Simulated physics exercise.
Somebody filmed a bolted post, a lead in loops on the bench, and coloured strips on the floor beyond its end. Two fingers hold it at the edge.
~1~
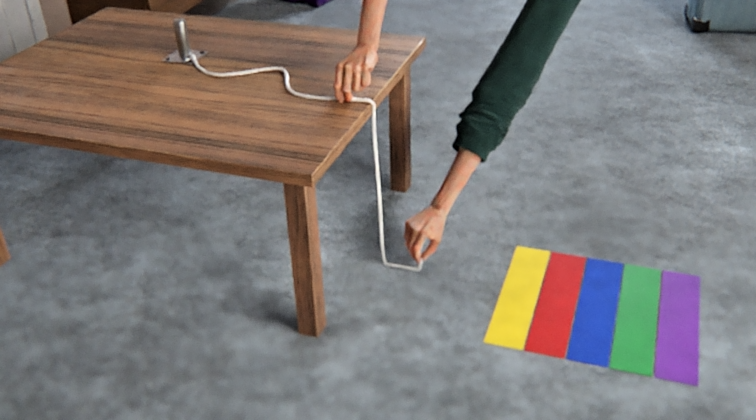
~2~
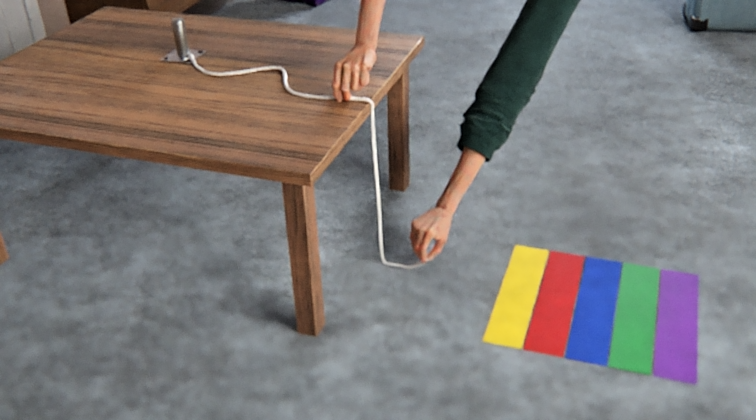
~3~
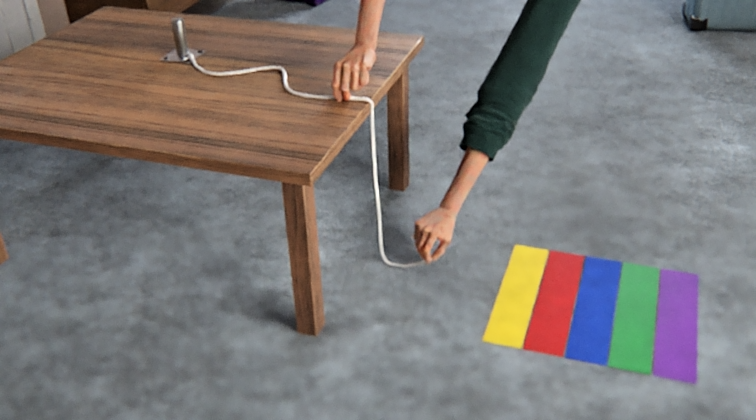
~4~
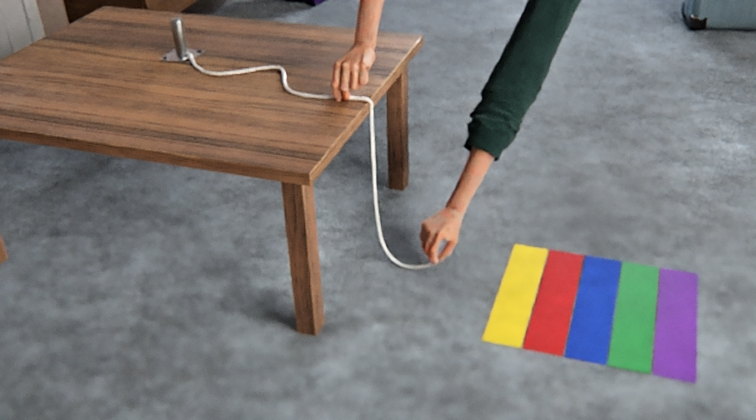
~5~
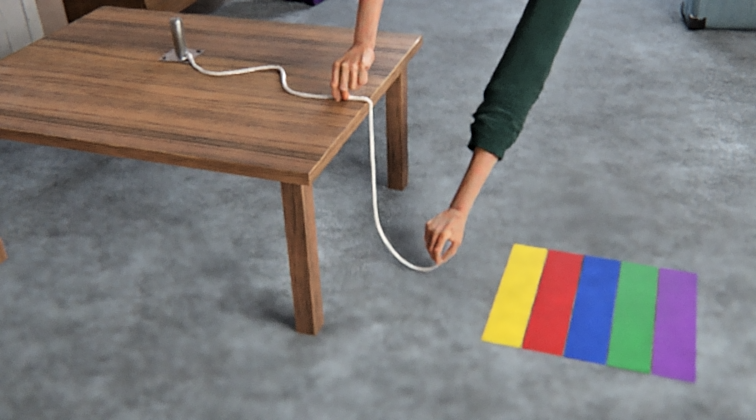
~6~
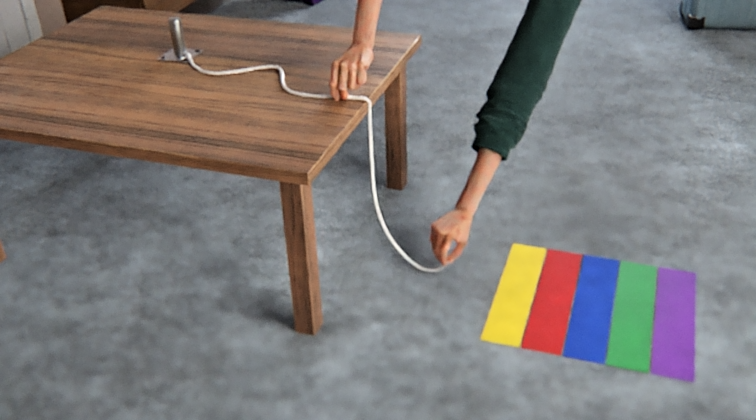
Hand slowly drawing the end of a white cord rightward above a grey floor while another hand holds it at a wooden table's edge.
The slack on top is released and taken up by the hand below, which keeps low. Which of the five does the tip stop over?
The blue one.
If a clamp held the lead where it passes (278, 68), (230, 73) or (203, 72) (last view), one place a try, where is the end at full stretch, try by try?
Try by try, around (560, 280), (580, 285) and (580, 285).
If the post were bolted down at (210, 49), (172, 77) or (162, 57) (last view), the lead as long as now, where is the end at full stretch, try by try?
About (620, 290), (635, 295) and (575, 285).
Early on, end near (523, 275); over yellow.
Midway, end near (567, 282); over red.
At the end of the slack, end near (596, 287); over blue. It halts on the blue strip.
